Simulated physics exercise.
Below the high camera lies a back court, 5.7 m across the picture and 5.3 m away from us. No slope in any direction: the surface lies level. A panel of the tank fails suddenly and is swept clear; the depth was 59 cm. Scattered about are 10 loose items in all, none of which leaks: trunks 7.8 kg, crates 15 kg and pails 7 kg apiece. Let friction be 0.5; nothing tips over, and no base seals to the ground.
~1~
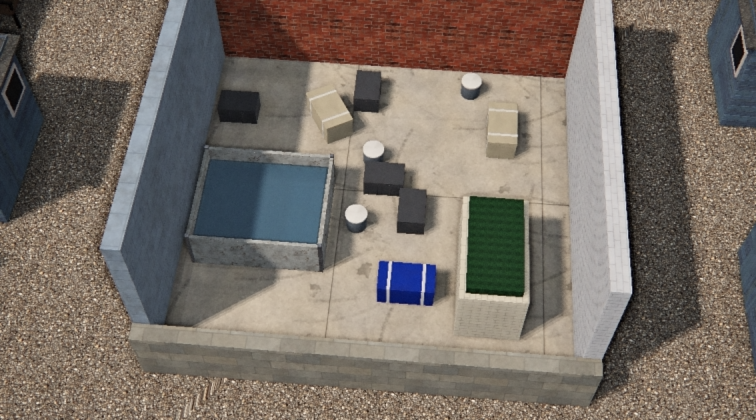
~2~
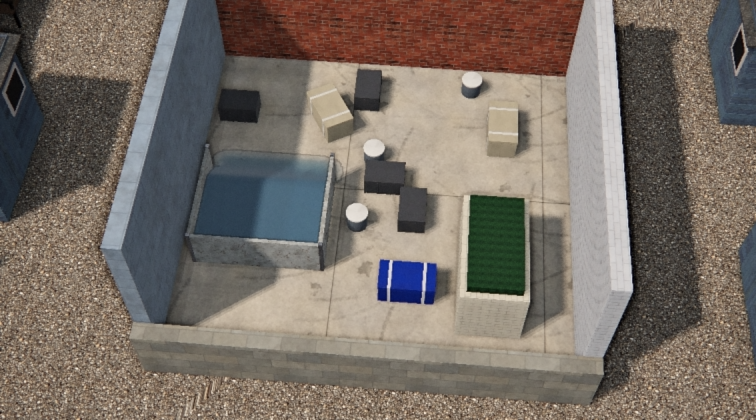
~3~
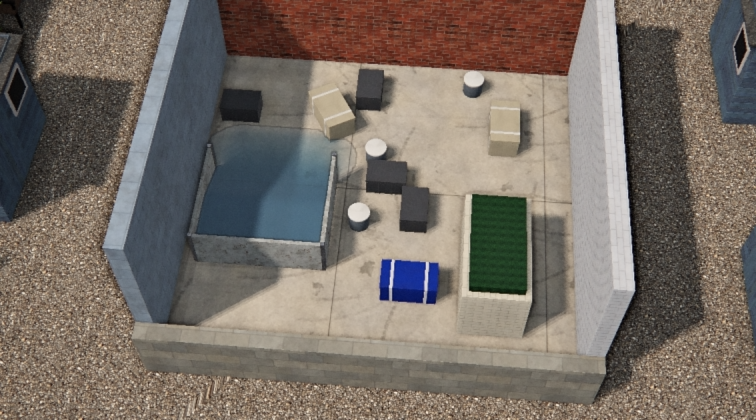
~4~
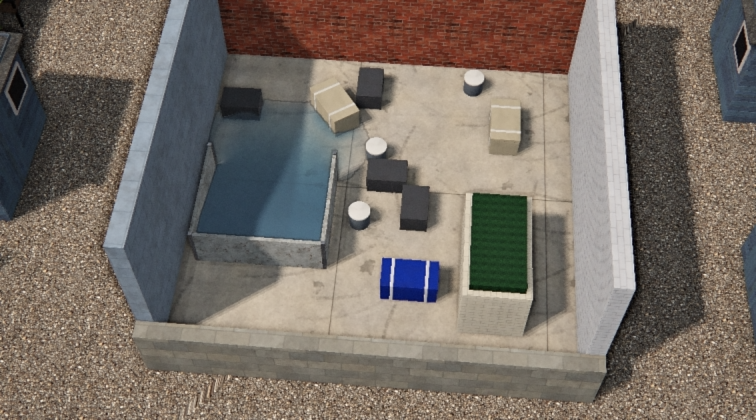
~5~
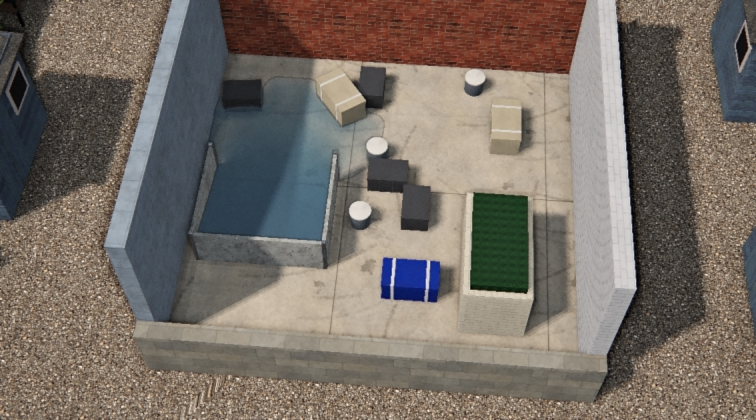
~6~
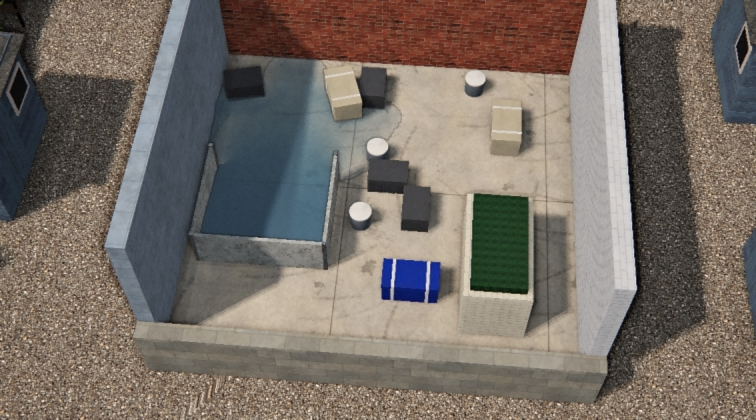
A walled back court with a brick rear wall and a level pale floor is seen from high above, the view nearly still. A water-filled grey tank stands at left, a green-topped cream block at right, a blue trunk near the front, with dark and cream crates and white-topped pails scattered around. The tank's rear panel gives way, water spreads backward across the floor, and a cream crate turns and slides right while the dark crate at rear left shifts slightly.
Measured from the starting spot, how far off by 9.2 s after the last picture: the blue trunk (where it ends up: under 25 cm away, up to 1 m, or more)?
It changes position somewhat.
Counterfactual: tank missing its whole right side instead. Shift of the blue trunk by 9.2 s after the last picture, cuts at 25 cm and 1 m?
Outcome for the blue trunk: Long-distance displacement.
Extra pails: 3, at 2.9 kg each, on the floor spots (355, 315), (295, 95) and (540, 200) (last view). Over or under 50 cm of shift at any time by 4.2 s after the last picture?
Lab note - in order: Below threshold / above threshold / above threshold.
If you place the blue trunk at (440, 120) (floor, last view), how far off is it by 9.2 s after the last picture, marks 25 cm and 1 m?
As it turns out, it is swept away.
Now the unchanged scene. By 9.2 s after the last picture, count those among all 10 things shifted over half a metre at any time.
7 in all.
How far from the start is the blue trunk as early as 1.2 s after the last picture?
I'd guess some 0 cm by then.
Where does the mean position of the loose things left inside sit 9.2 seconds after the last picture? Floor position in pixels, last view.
It sits at about (434, 210).
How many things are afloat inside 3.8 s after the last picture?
Count: 5.
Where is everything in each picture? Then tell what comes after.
In the first frame, the blue trunk at (407, 277) rests on the ground; water covers 2.6 m2; 0 of 10 have shifted.
In the second frame, the blue trunk at (407, 275), on the bottom; 3.5 m2 under water; 0 of 10 have shifted.
In the third frame, the blue trunk at (409, 275) rests on the ground; water covers 4.7 m2; 0 of 10 have shifted.
In the fourth frame, the blue trunk at (410, 273) rests on the ground; 5.6 m2 under water; 1 of 10 have shifted.
In the fifth frame, the blue trunk at (411, 273) rests on the ground; water covers 6.8 m2; 2 of 10 have shifted.
In the sixth frame, the blue trunk at (411, 274), on the bottom; 7.9 m2 under water; 2 of 10 have shifted.
Then, 1.2 s after the last picture the blue trunk is near (411, 274), 0.0 m from its start, aground; 3 afloat.
Then, 3.8 s after the last picture the blue trunk is near (411, 274), 0.0 m from its start, aground; 5 afloat.
Then, 6.2 s after the last picture the blue trunk is near (411, 276), 0.0 m from its start, aground; 3 afloat.
Then, 9.2 s after the last picture the blue trunk is near (422, 298), 0.4 m from its start, afloat; 6 afloat.
